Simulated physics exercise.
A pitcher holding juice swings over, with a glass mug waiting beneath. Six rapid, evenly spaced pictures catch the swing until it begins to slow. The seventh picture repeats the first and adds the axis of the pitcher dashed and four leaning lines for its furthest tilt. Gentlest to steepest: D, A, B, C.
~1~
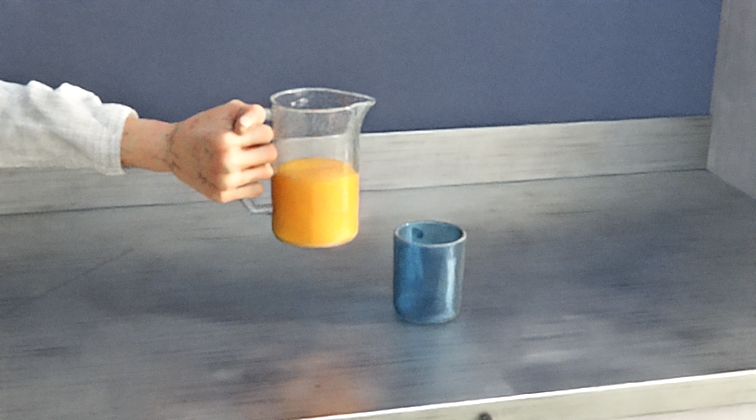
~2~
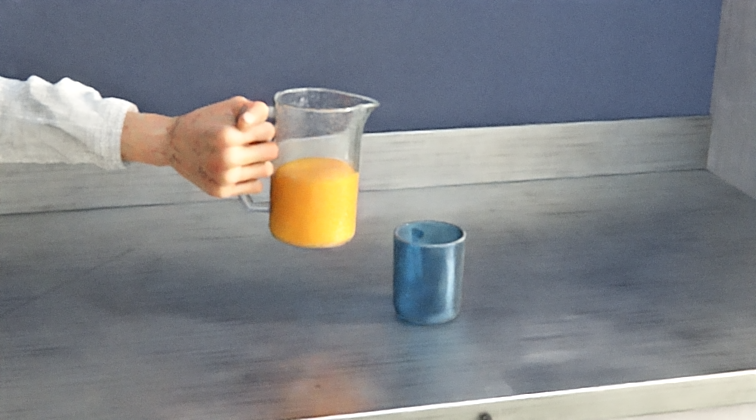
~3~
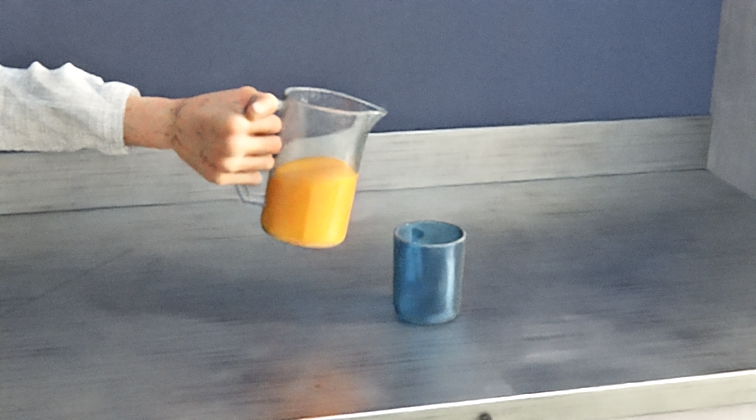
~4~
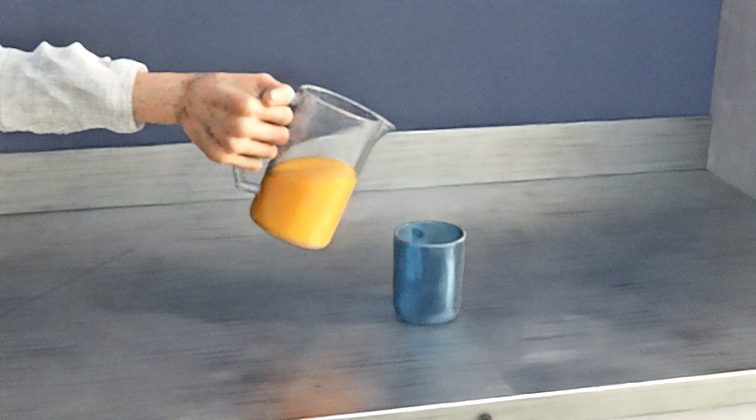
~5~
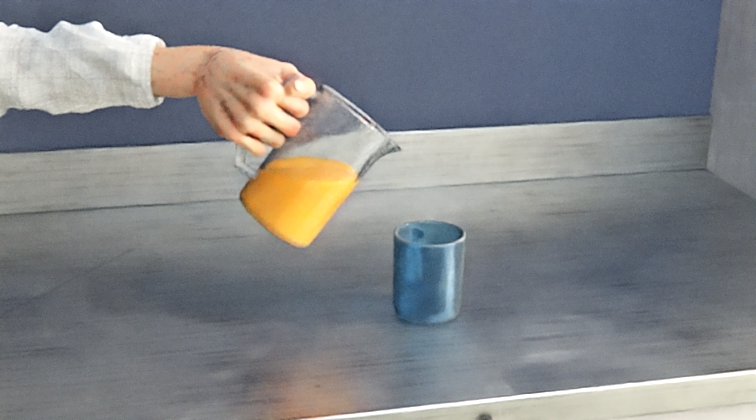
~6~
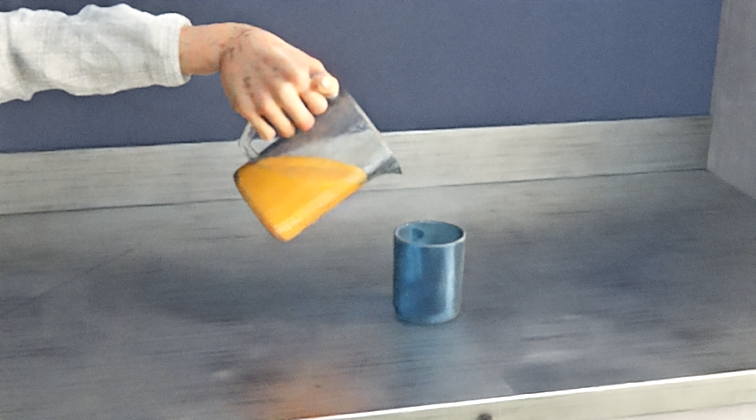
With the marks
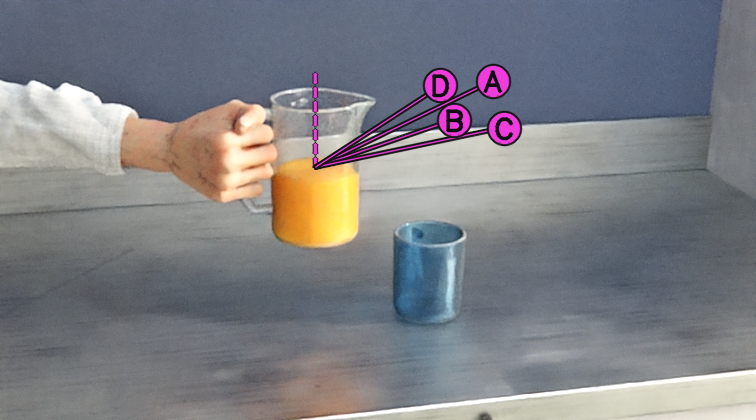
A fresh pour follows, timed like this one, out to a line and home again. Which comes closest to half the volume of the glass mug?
Use line C.
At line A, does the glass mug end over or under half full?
Under.
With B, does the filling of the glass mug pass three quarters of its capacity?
No, less.
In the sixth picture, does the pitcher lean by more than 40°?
Yes.
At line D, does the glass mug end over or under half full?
Under.
In magenta, A at (477, 88); B at (438, 124); C at (487, 130); D at (426, 95).
Choosing A, the glass mug ends with about 14 % of what it can hold.
Choosing B, the glass mug ends with about 31 % of what it can hold.
Choosing C, the glass mug ends with about 50 % of what it can hold.
Choosing D, the glass mug ends with about 3 % of what it can hold.
